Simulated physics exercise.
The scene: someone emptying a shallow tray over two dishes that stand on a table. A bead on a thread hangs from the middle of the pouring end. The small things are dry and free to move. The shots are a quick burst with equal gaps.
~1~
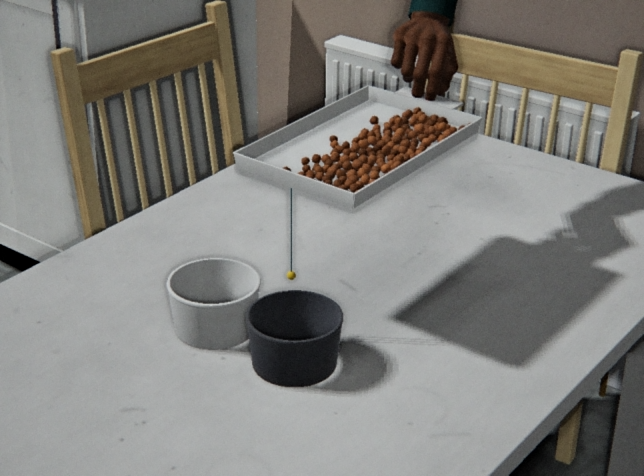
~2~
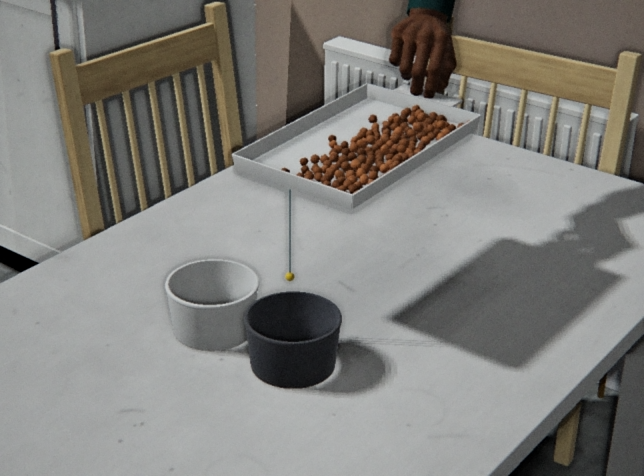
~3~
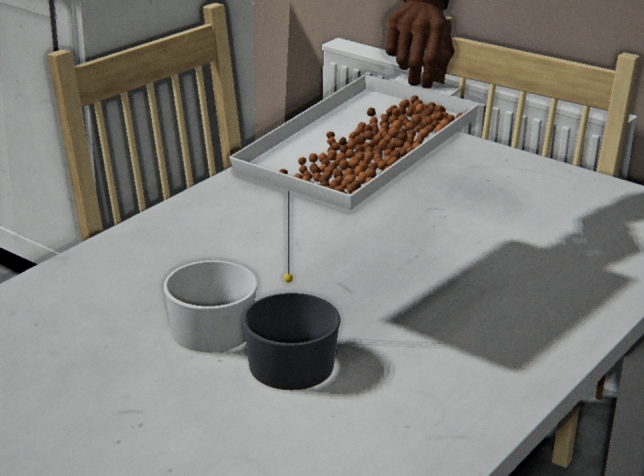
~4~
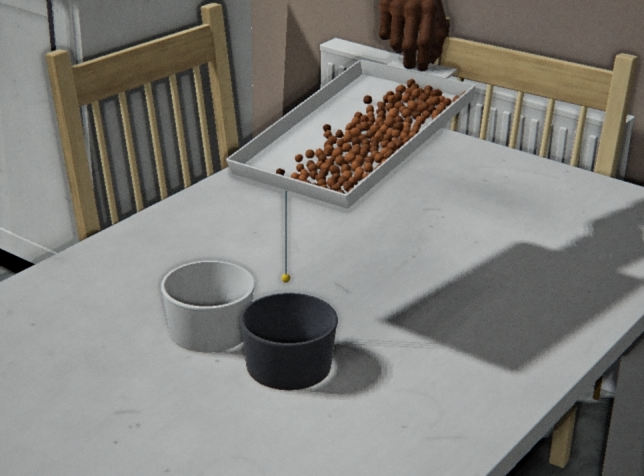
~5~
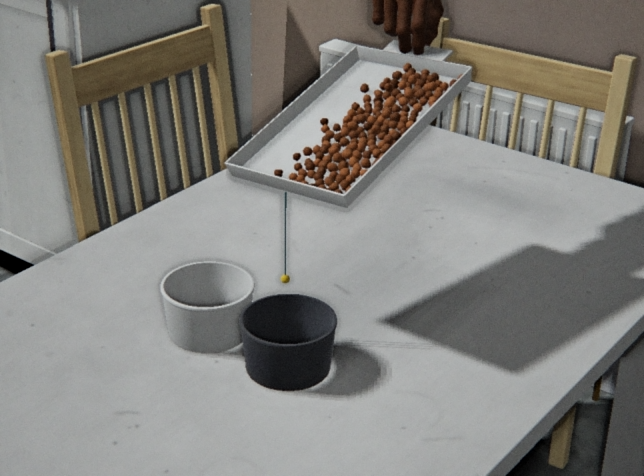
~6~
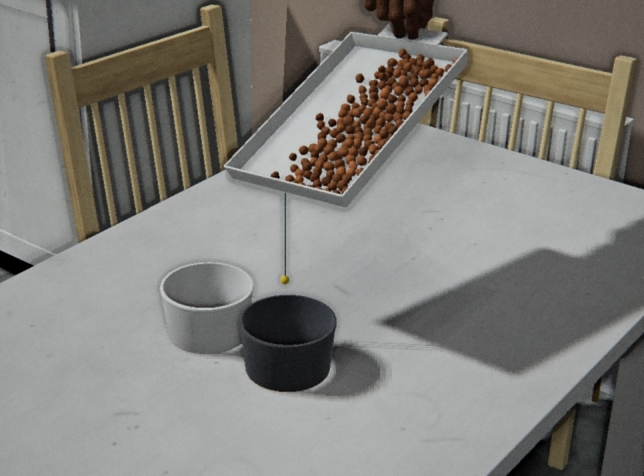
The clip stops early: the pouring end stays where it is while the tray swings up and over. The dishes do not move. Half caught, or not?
In the dishes lies the larger part of it.
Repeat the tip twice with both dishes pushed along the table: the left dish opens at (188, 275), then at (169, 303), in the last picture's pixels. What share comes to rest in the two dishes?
The first gives 70 %, the second 40 %.
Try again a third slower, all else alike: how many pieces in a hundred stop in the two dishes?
It comes to 80 per cent or so.
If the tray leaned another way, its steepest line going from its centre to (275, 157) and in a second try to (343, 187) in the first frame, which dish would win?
At the first place the left dish, at the second right.
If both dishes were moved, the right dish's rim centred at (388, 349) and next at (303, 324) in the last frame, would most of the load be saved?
One: Below a half. Two: Above a half.
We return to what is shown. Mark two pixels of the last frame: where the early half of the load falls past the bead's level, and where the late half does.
Early half (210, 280), late half (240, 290).
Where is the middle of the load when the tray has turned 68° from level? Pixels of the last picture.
Roughly at (280, 138).
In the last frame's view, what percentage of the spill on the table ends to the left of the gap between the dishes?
Some 90 per cent.
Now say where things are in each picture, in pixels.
The first picture shows corners of the pouring end (237, 152) and (354, 192), level; middle of the load (388, 150), hazelnuts; left dish (184, 319); right dish (265, 355); bead on its thread (291, 275).
The second picture shows corners of the pouring end (236, 154) and (352, 193), level; middle of the load (387, 149).
The third picture shows corners of the pouring end (233, 157) and (350, 194), tipped barely, lowest at the left corner; middle of the load (385, 144).
The fourth picture shows corners of the pouring end (230, 159) and (346, 193), tipped a little, lowest at the left corner; middle of the load (381, 135).
The fifth picture shows corners of the pouring end (228, 162) and (344, 193), tipped clearly, lowest at the left corner; middle of the load (379, 126).
The sixth picture shows corners of the pouring end (227, 165) and (342, 194), tipped clearly, lowest at the left corner; middle of the load (375, 119); left dish (177, 323); right dish (258, 360).
Just after the last frame, tray tipped steeply; almost all on the tray; just a few in the left dish; just a few in the air.
A moment on, tray tipped past a quarter turn; the larger part on the tray; just a few in the right dish; about a tenth in the left dish; just a few outside both; about a tenth in the air.
Further on, tray tipped past a quarter turn; roughly a quarter in the right dish; roughly two thirds in the left dish; roughly a quarter outside both.
When it is over, tray tipped past a quarter turn; roughly a quarter in the right dish; roughly two thirds in the left dish; roughly a quarter outside both.
